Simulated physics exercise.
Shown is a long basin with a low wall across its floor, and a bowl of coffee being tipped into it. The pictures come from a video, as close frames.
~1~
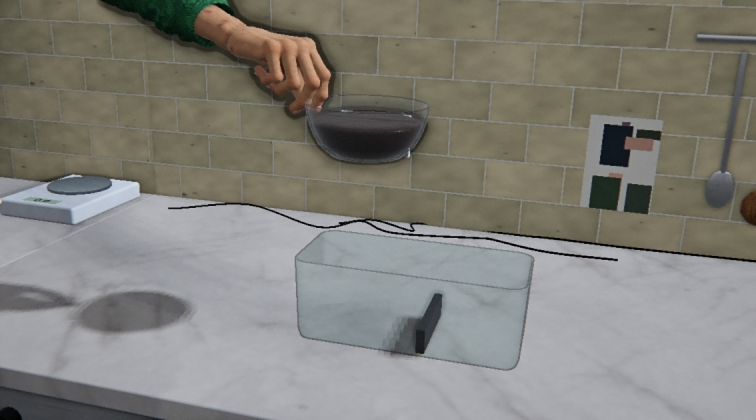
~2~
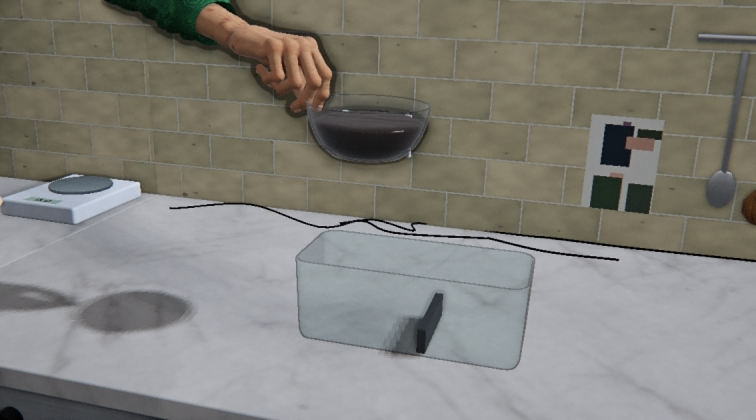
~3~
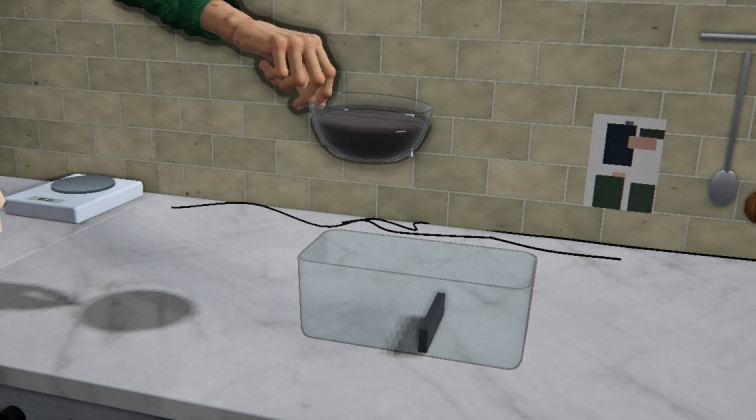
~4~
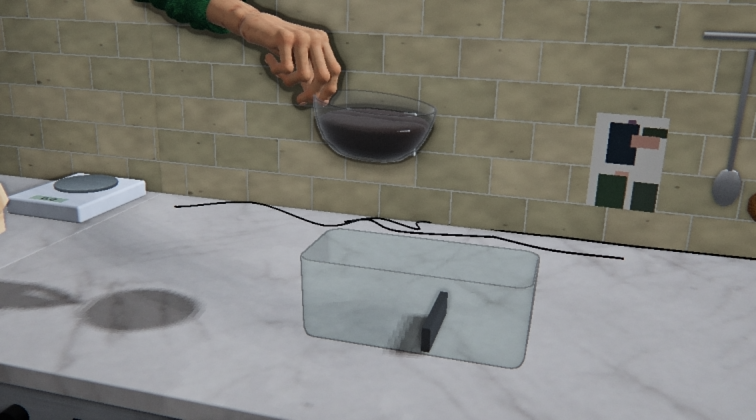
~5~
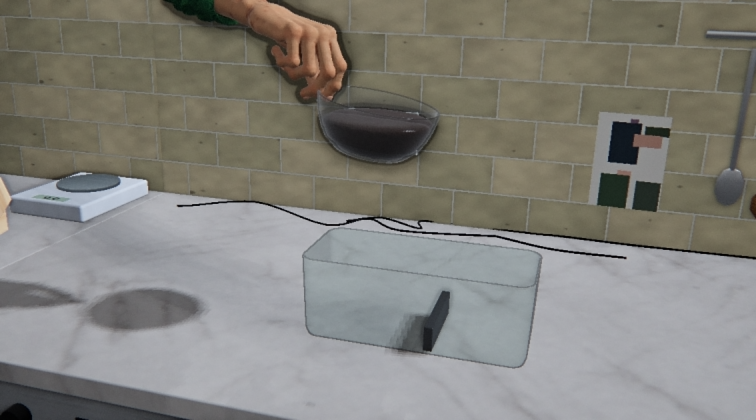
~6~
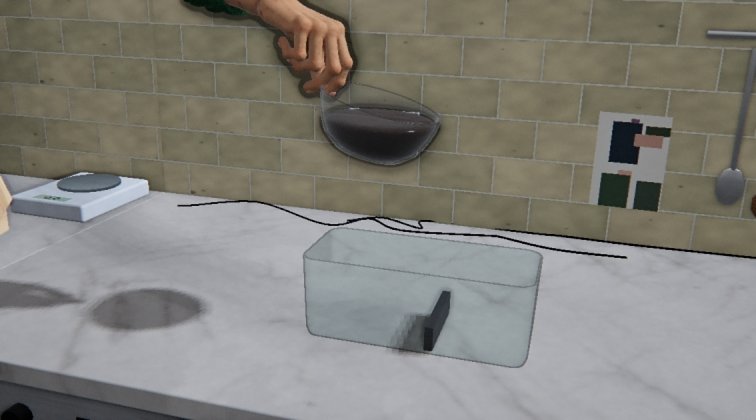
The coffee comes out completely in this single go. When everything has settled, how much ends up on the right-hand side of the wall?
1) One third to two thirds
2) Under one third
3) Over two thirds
(3) Over two thirds.
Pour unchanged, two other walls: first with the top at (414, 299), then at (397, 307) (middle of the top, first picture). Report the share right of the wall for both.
90 % then 95 %, approximately.
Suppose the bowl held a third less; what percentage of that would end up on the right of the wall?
Estimated share: Close to 70 per cent.
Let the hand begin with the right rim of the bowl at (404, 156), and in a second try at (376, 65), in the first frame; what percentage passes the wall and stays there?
It works out to around 50 % and then around 30 %.
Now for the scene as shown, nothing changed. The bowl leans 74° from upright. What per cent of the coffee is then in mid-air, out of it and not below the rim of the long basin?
About 45 per cent.
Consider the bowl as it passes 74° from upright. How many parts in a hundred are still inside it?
Still holding around 35 %, give or take.
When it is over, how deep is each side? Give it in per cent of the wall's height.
Left near 20; right near 80.
A moment on, the bowl is tipped part way and 35 per cent is still to pour, 0 is left of the wall and 22 right of it.
Next, the bowl is tipped right over and 0 per cent is still to pour, 18 is left of the wall and 76 right of it.
Then the bowl is tipped right over and 0 per cent is still to pour, 23 is left of the wall and 76 right of it.
Later the bowl is tipped right over and 0 per cent is still to pour, 23 is left of the wall and 75 right of it.
At rest 23 per cent lies left of the wall, 76 right of it and 1 outside.
